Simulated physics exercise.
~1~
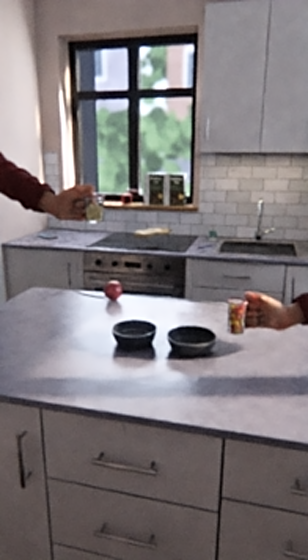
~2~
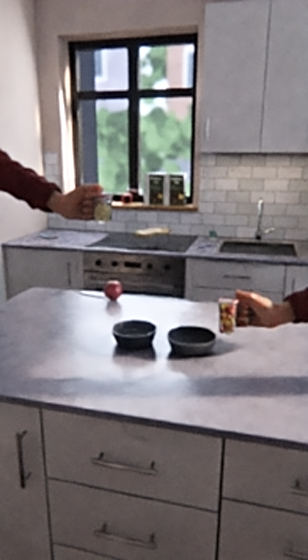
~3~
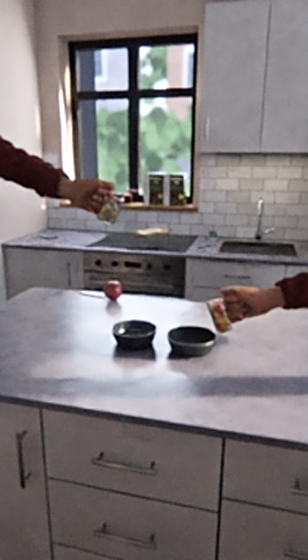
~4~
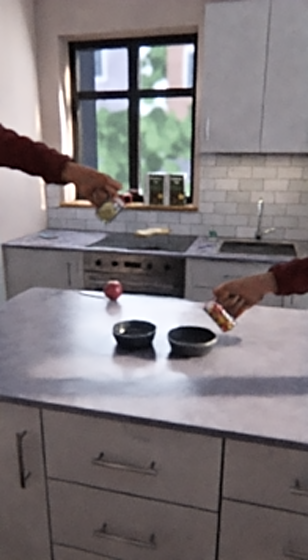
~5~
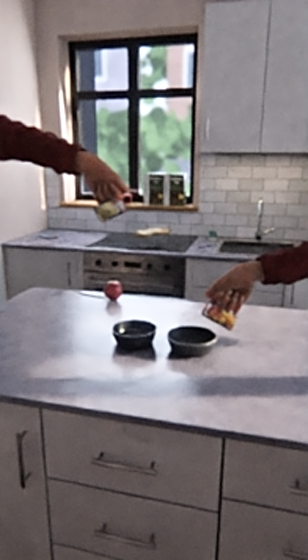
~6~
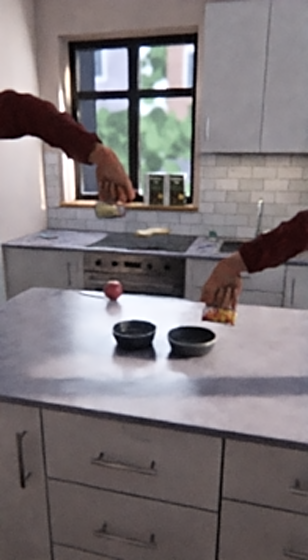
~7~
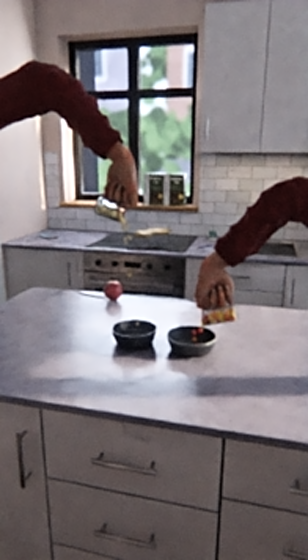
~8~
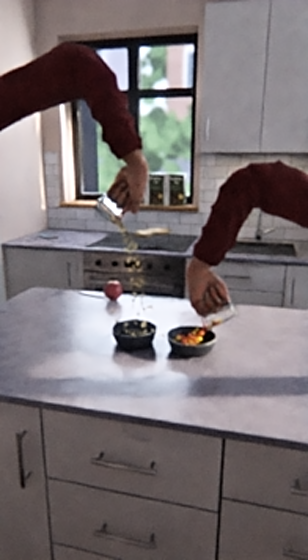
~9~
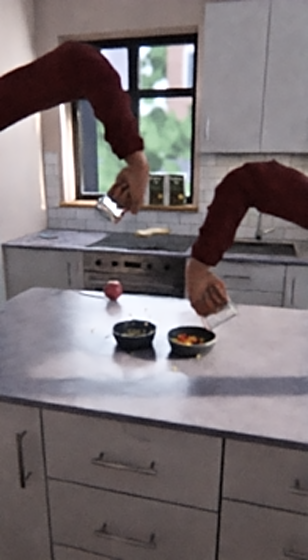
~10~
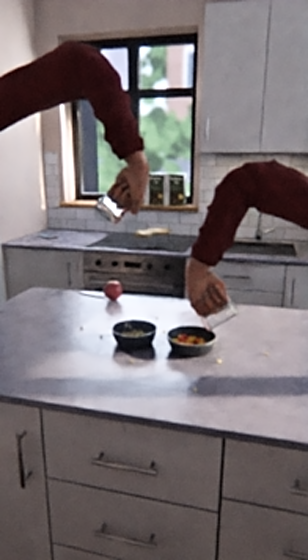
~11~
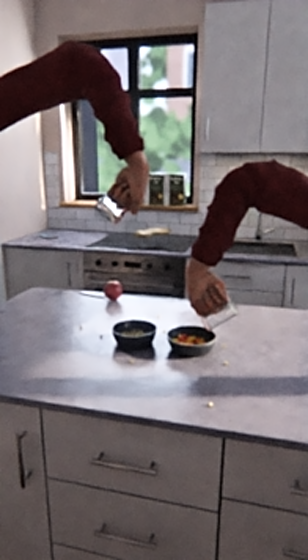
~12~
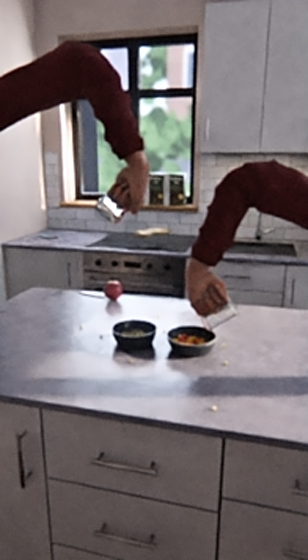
Two hands in dark red sleeves bring small clear cups in from either side of a grey kitchen counter, the left one held much higher, above a pair of low dark dishes. They tilt the cups until both lie on their sides, with a red fruit resting behind the dishes. Small pieces begin to spill, orange and red ones dropping into the right dish while pale ones fall a long way toward the left. The cups turn upside down and empty. The right dish holds all its pieces, while a few from the left lie scattered on the counter.
